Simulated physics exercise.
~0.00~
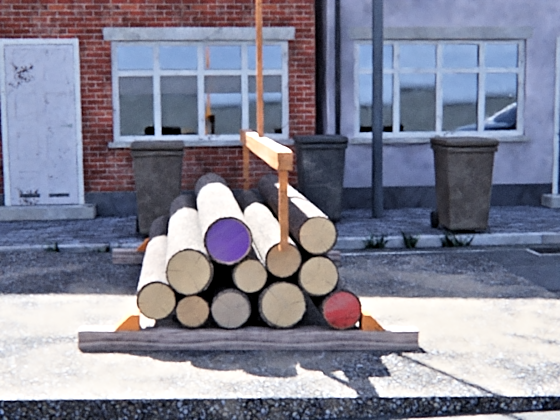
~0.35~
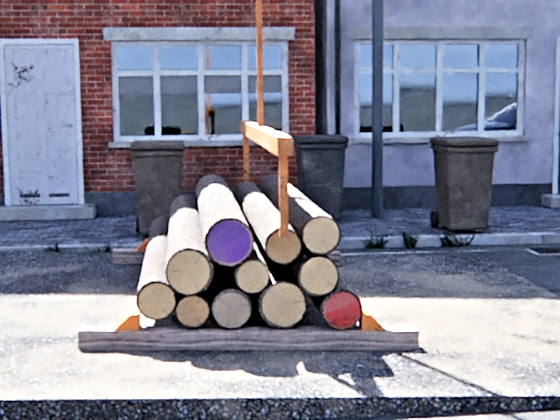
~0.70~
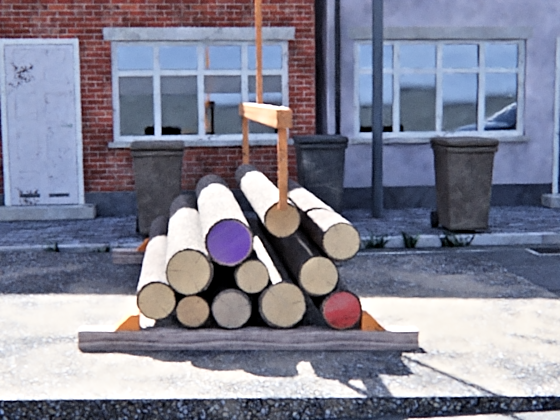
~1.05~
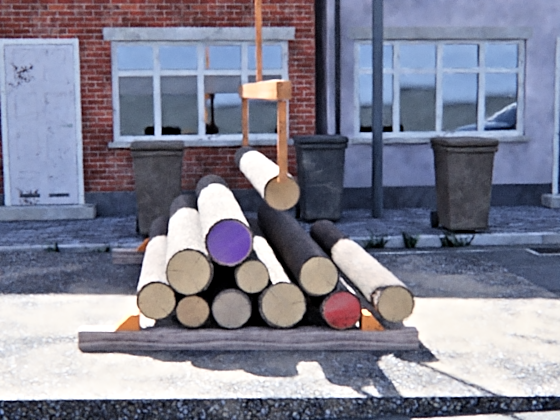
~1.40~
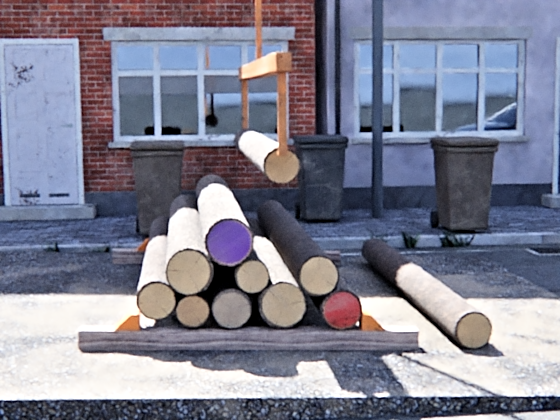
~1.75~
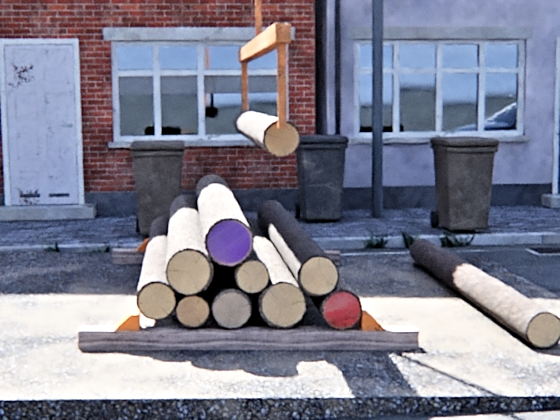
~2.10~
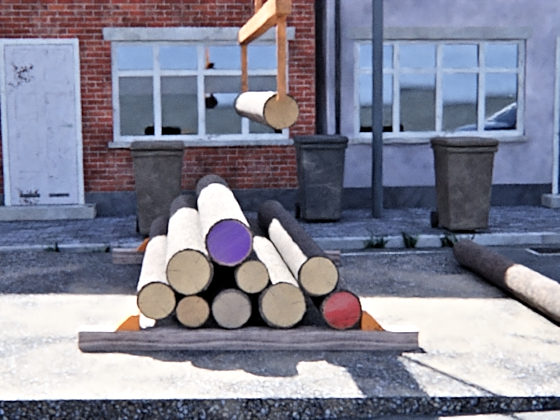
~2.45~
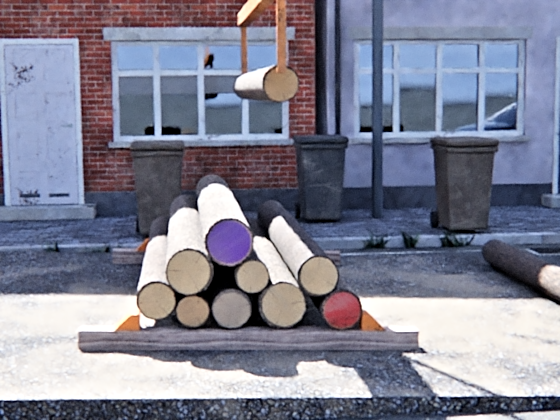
An orange beam lifts one pole from the stack, and another rolls off right.
